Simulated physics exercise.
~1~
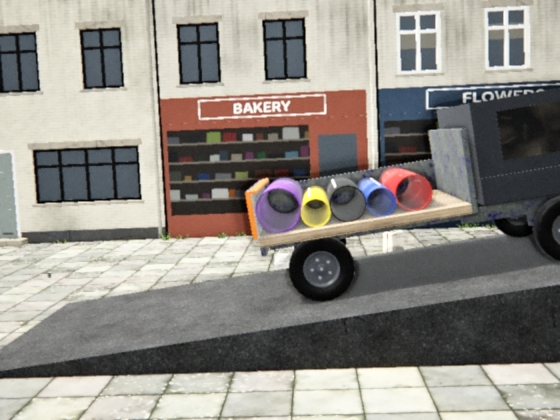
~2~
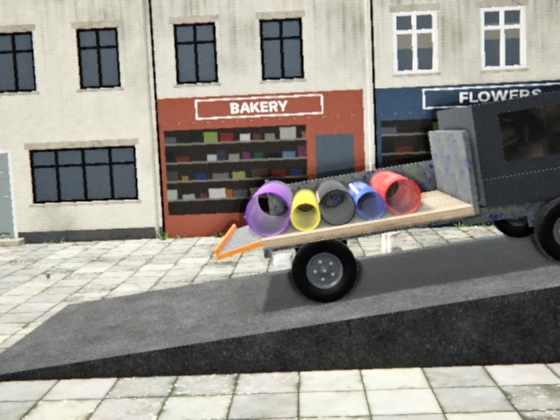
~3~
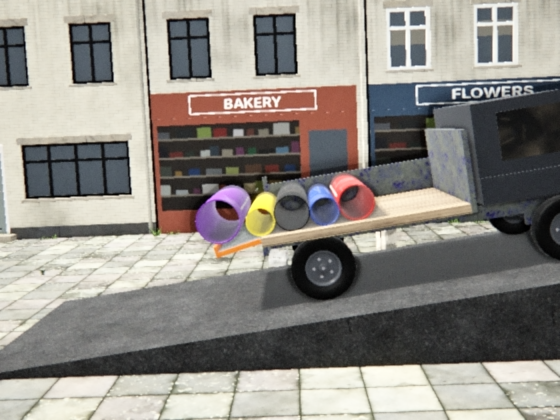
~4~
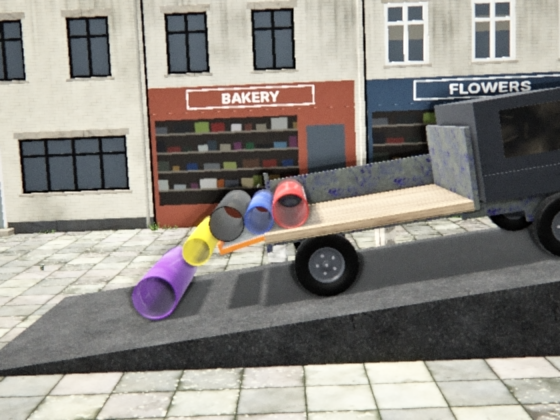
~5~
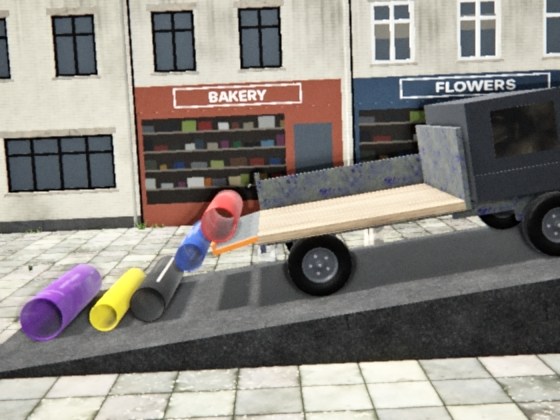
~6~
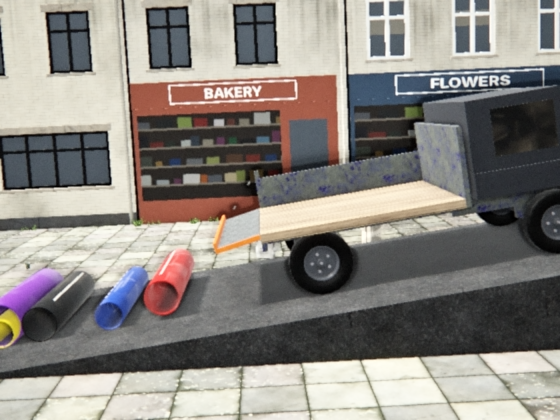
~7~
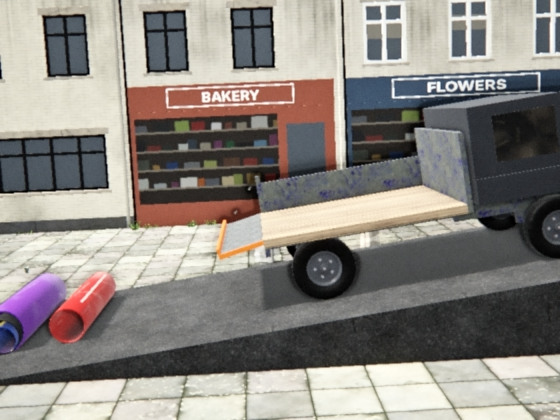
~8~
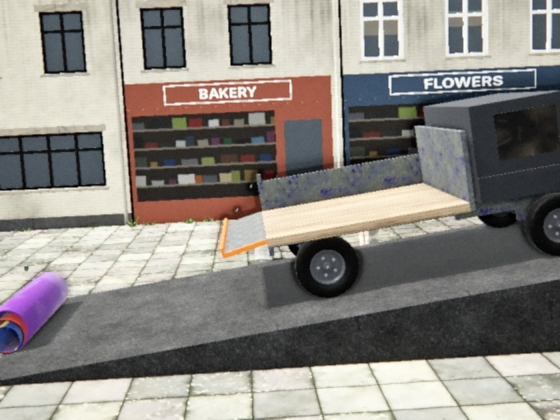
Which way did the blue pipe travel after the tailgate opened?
The blue pipe rolled to the left, going off the open tailgate and on down the slope.
